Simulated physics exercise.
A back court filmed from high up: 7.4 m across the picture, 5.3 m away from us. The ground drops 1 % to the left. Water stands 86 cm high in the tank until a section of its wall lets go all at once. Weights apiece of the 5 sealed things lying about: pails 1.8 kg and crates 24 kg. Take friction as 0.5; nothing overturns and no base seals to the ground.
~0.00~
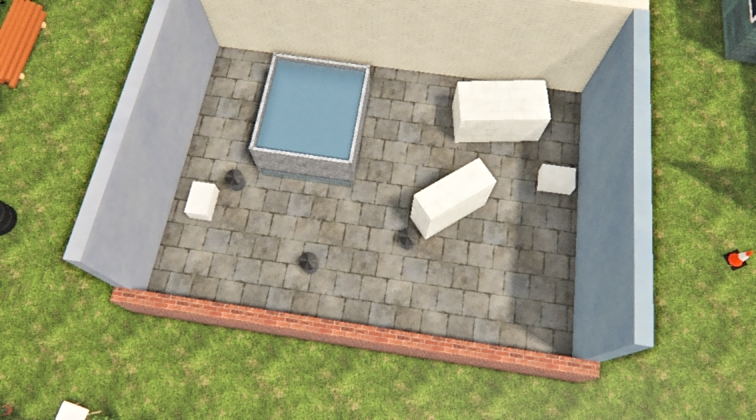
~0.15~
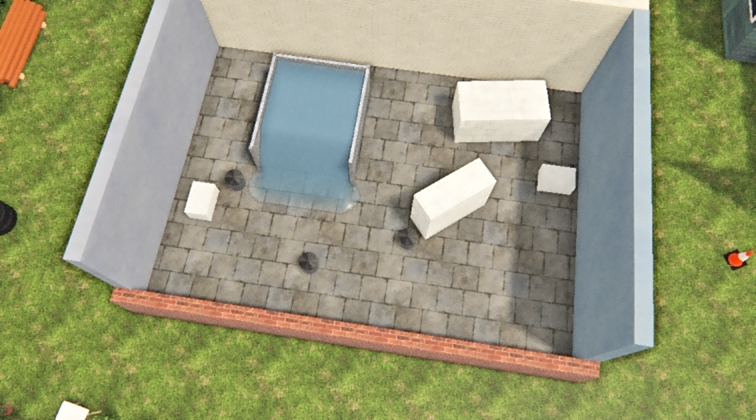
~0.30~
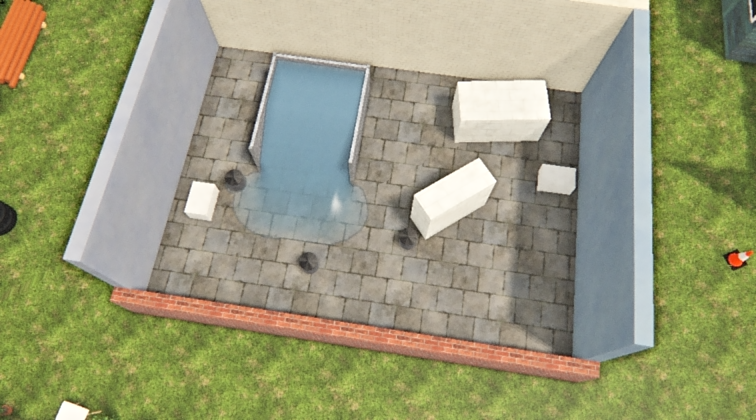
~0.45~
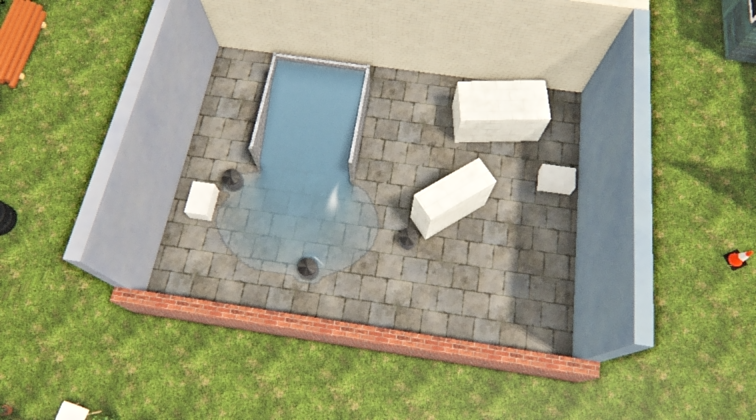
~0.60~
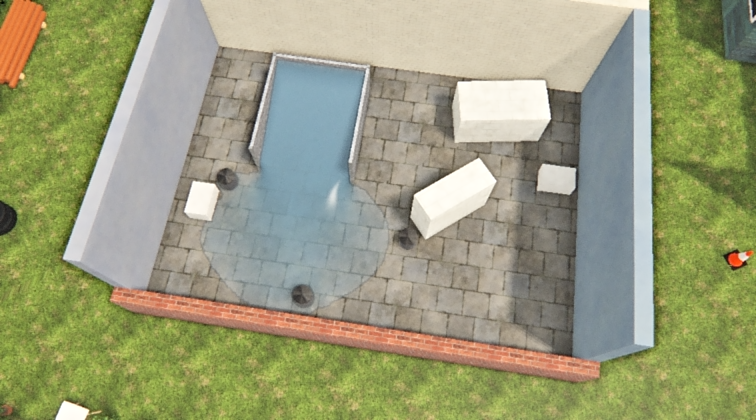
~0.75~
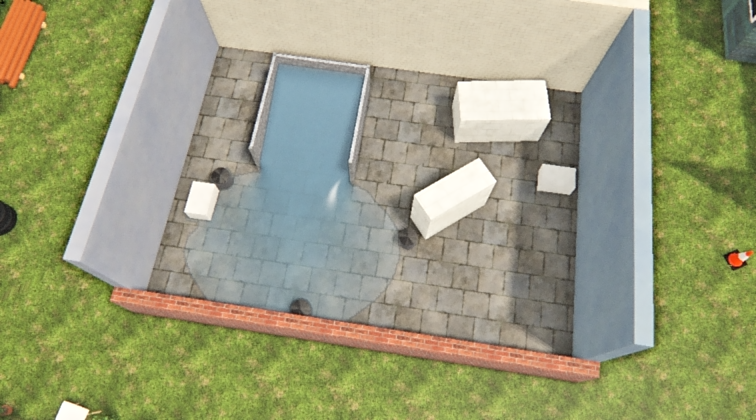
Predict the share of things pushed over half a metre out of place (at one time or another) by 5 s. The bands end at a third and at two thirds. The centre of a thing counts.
It is at least two thirds.
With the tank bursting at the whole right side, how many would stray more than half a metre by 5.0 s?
Then 3.
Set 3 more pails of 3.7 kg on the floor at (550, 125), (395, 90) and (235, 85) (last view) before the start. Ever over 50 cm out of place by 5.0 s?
In turn: Under, less, more.
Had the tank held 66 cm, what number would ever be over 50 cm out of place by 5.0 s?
Then 4.
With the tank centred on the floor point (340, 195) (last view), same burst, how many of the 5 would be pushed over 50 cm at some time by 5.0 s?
Then 4.
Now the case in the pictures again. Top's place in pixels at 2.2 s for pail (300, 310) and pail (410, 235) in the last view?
Near (377, 316) and (437, 247).
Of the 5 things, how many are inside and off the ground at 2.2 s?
I count 1.
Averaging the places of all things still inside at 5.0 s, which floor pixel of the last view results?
At about (446, 151).
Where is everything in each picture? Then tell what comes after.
A pail at (308, 261) rests on the ground; a pail at (234, 177), on the bottom; 3.3 m2 under water; 0 of 5 have shifted, in the first frame.
A pail at (308, 261) rests on the ground; a pail at (234, 177) rests on the ground; 4.4 m2 under water; 0 of 5 have shifted, in the second frame.
A pail at (308, 261), on the bottom; a pail at (234, 177) rests on the ground; 6.0 m2 under water; 0 of 5 have shifted, in the third frame.
A pail at (307, 267), on the bottom, 10 cm from its start; a pail at (231, 177), on the bottom, 5 cm from its start; 7.7 m2 under water; 2 of 5 have shifted, in the fourth frame.
A pail at (302, 294), on the bottom, 59 cm from its start; a pail at (226, 176), on the bottom, 16 cm from its start; 9.9 m2 under water; 2 of 5 have shifted, in the fifth frame.
A pail at (300, 309), afloat, 84 cm from its start; a pail at (220, 175), on the bottom, 25 cm from its start; 11.7 m2 under water; 2 of 5 have shifted, in the sixth frame.
After 1.1 s 1 of 5 are over 50 cm from their spots; 1 afloat.
After 2.2 s 2 of 5 are over 50 cm from their spots; 1 afloat.
After 3.5 s 4 of 5 are over 50 cm from their spots; 3 afloat.
After 5.0 s 5 of 5 are over 50 cm from their spots, and 5 have been at some point; 4 afloat.
